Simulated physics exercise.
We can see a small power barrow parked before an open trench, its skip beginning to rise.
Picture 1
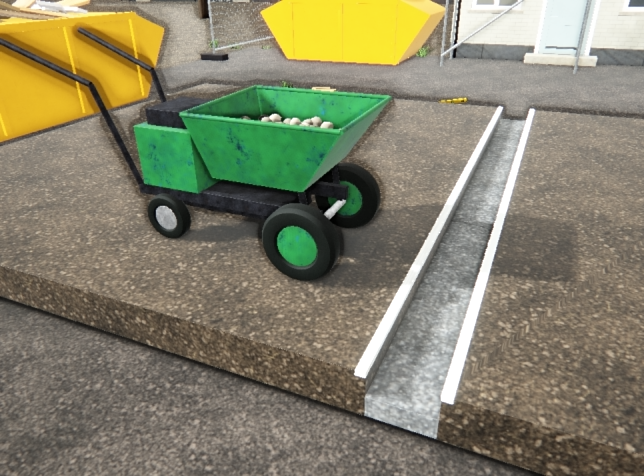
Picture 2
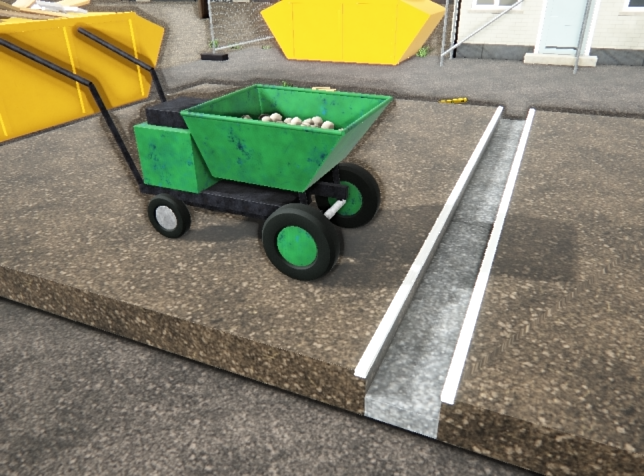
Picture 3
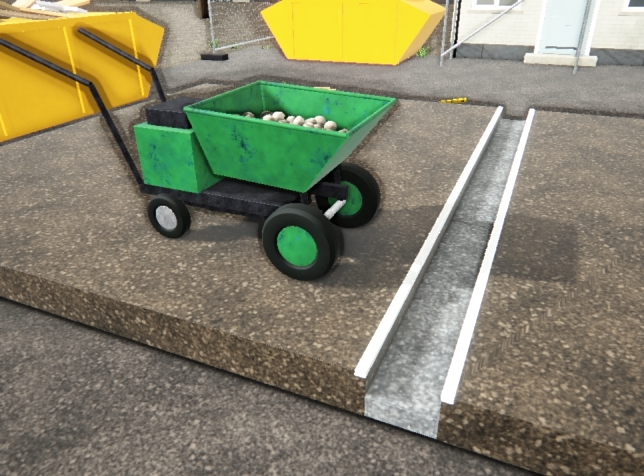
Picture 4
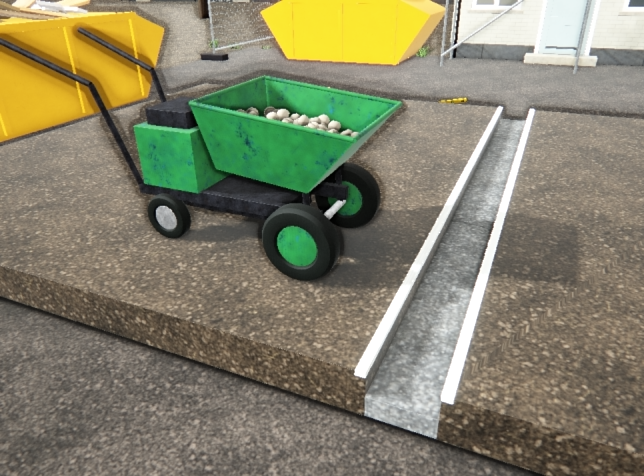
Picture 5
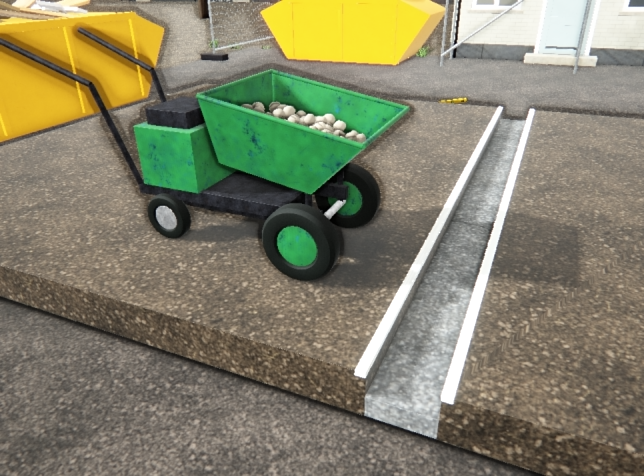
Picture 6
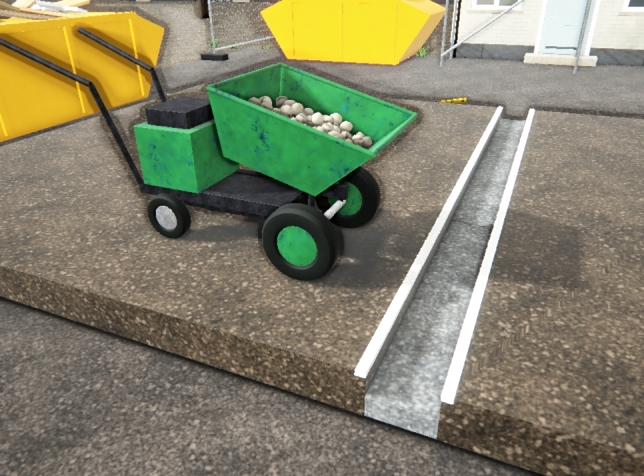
On a paved yard beside a shallow trench, a small green power barrow stood still with a load of pebbles while its skip slowly rose at the back and tilted toward the right.
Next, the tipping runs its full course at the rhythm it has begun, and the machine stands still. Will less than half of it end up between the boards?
No. The load will chiefly settle in the trench.
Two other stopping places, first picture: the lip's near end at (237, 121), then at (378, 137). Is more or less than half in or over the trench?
A minority, then a minority.
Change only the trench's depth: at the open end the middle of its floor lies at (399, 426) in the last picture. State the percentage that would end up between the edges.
It would be close to 90 percent.
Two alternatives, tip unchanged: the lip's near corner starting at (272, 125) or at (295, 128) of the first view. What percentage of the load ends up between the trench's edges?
In turn 50 and 70 in a hundred.
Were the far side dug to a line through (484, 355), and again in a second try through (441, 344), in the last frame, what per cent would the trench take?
90 % then 40 %, roughly.
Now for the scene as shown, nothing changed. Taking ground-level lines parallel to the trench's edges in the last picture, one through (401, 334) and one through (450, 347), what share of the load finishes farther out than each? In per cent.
80 and 20 in a hundred.
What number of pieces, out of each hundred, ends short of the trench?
About 0 per cent.
Soon after the last picture, skip tipped steeply; all in the skip.
A little later, skip tipped right over; most in the skip; a small part in or heaped over the trench; a stray few beyond it.
Later still, skip tipped right over; about a quarter in the skip; about two thirds in or heaped over the trench; about a quarter beyond it.
At rest, skip tipped right over; a small part in the skip; about two thirds in or heaped over the trench; about a quarter beyond it.
